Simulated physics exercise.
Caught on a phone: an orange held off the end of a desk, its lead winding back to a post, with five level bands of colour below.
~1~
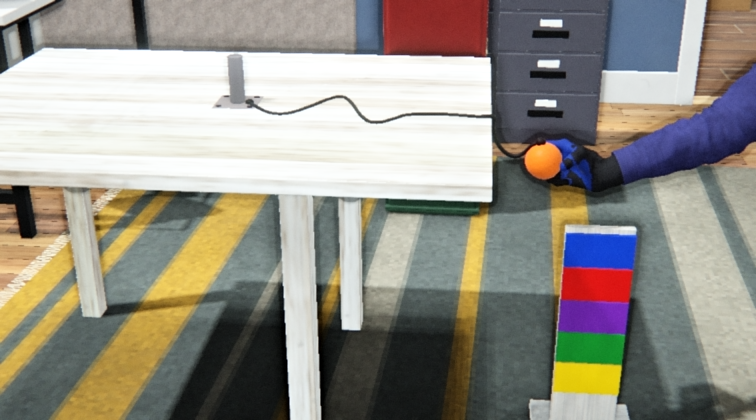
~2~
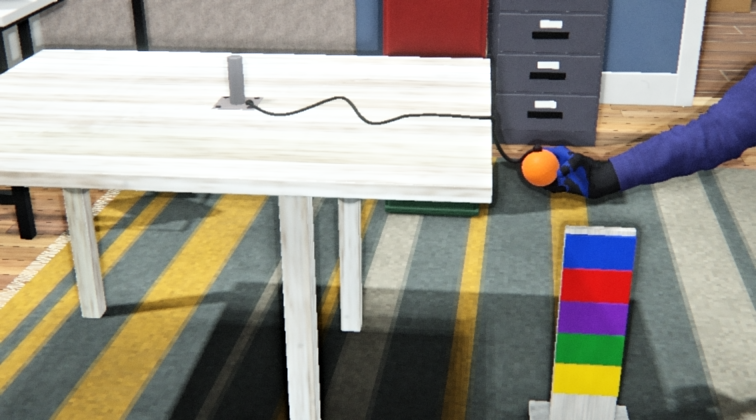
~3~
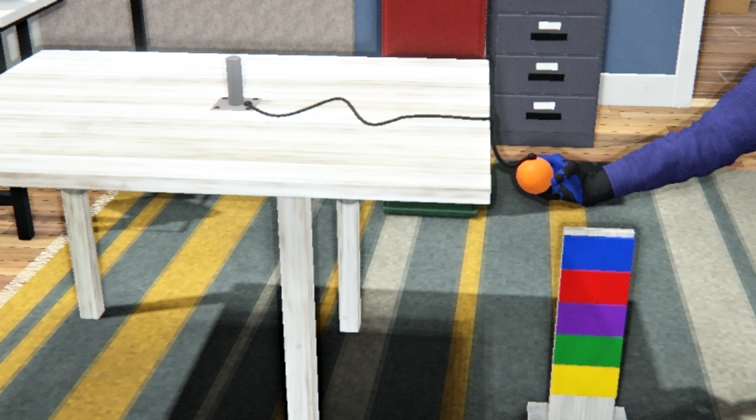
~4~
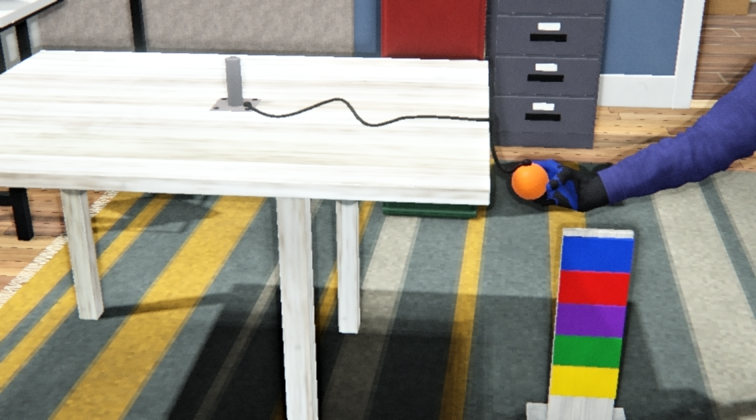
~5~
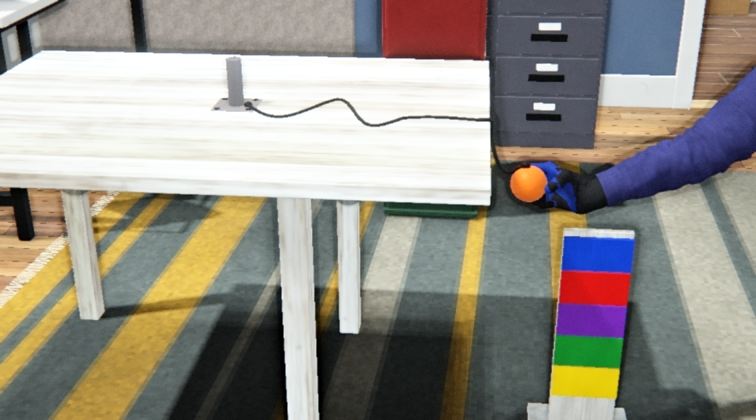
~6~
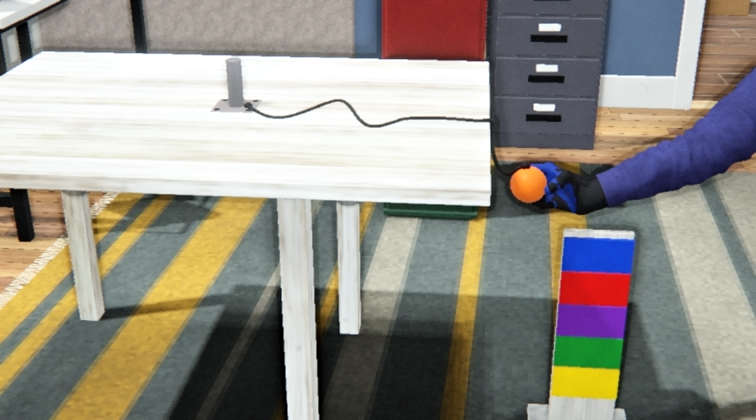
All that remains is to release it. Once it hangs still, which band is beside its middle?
Its centre hangs level with the purple band.
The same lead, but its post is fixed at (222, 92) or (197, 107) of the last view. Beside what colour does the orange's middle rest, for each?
It would be red; red.
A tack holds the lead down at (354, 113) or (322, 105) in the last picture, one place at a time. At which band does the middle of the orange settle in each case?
It would be blue; red.
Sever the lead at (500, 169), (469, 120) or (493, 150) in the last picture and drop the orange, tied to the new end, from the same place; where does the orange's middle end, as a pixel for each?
The places are (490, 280), (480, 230) and (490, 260).
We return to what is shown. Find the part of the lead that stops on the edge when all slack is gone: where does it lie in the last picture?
Near (388, 124).
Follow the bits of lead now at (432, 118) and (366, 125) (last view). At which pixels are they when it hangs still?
At (488, 171), then (463, 119).
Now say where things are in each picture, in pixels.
Orange (544, 161); blue (600, 252); red (596, 286); purple (593, 318); green (590, 350); yellow (587, 379), in the first picture.
Orange (541, 168); lead through (268, 113) (324, 102) (357, 113) (408, 116) (483, 118), in the second picture.
Orange (535, 175), in the third picture.
Orange (530, 181); lead through (266, 115) (322, 104) (355, 114) (406, 118) (481, 120), in the fourth picture.
Orange (529, 184), in the fifth picture.
Orange (529, 184); lead through (267, 116) (323, 105) (356, 115) (407, 119) (482, 121), in the sixth picture.
Soon after, orange near (505, 305); level with purple.
After that, orange near (469, 302); level with purple.
And then, orange near (482, 306); level with purple.
In the end, orange near (488, 308); level with purple. Its middle rests at the purple band.
